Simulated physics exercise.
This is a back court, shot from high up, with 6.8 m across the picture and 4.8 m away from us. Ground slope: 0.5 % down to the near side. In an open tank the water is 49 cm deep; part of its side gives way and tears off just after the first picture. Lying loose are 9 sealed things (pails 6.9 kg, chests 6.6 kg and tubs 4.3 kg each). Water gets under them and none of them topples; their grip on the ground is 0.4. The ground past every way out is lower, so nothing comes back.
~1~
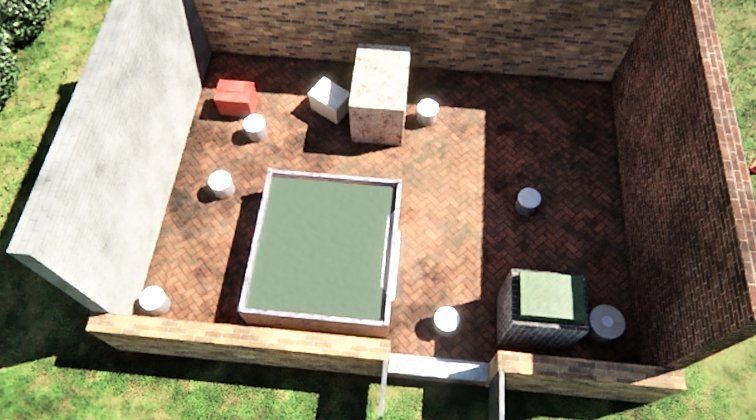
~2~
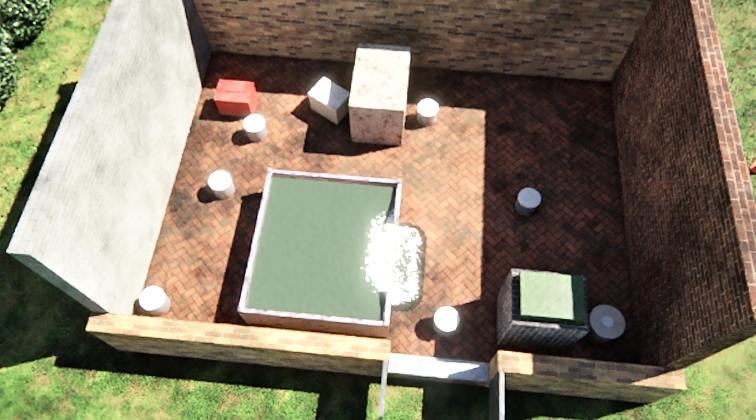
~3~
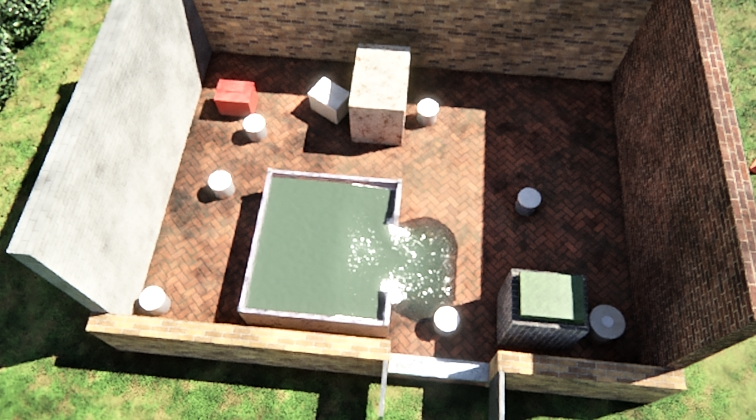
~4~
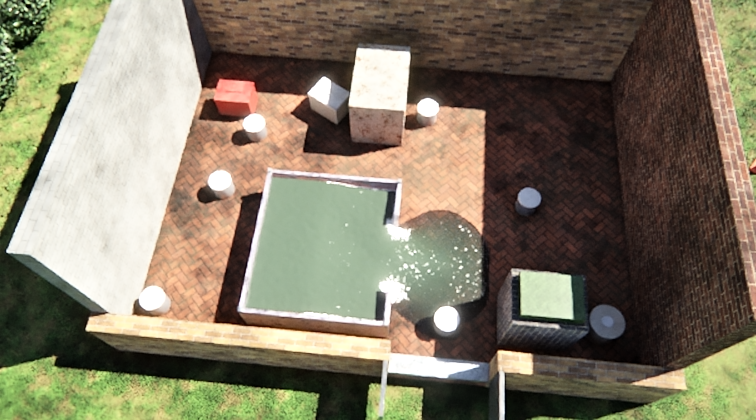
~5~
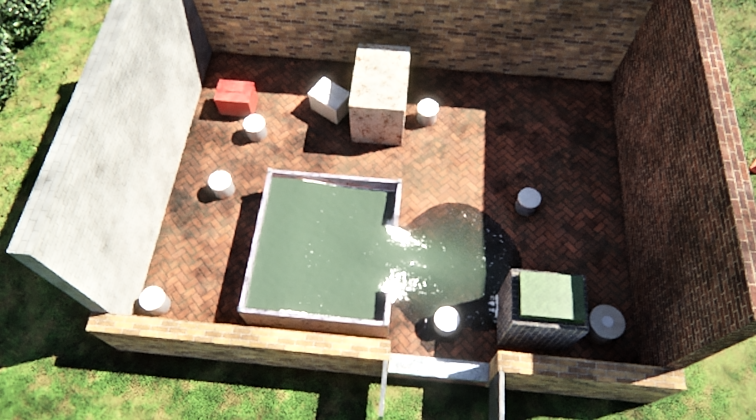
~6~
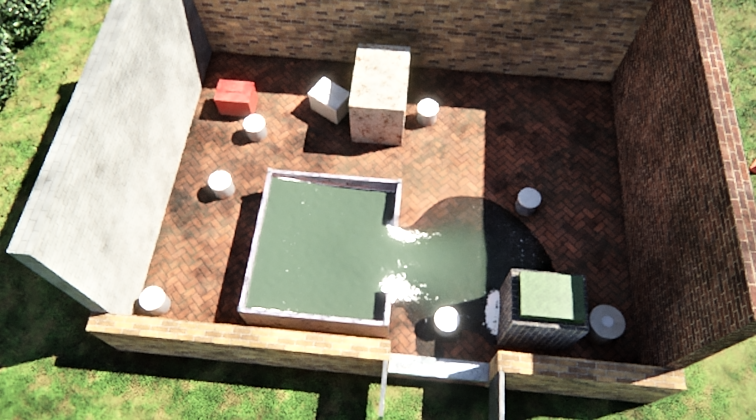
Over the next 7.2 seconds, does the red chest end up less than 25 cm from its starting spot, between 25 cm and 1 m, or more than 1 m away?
Less than 25 cm.
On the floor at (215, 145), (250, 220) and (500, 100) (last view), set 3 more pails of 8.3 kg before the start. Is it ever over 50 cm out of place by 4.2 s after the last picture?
In sequence: Stays within; stays within; stays within.
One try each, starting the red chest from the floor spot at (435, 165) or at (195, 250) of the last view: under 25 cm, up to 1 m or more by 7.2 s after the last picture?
Spot one - it creeps some distance; spot two - it barely budges.
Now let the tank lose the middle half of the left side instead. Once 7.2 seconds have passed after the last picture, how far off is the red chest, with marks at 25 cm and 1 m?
In that scenario the red chest would have been washed far off.
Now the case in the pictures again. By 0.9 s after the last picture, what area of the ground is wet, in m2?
Roughly 11.5 m2.
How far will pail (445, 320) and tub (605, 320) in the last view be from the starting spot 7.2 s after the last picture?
Respectively, washed out and 80 cm.
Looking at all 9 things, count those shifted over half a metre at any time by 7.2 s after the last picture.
My count gives 3.
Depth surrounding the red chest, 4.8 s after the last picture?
About 0 cm.
Then, 0.9 s after the last picture the red chest is near (234, 91), 0.0 m from its start, aground; 0 of 9 are out; 0 afloat.
Then, 2.8 s after the last picture the red chest is near (234, 91), 0.0 m from its start, aground; 1 of 9 are out; 1 afloat.
Then, 4.8 s after the last picture the red chest is near (234, 91), 0.0 m from its start, aground; 1 of 9 are out; 1 afloat.
Then, 7.2 s after the last picture the red chest is near (234, 91), 0.0 m from its start, aground; 1 of 9 are out; 1 afloat.
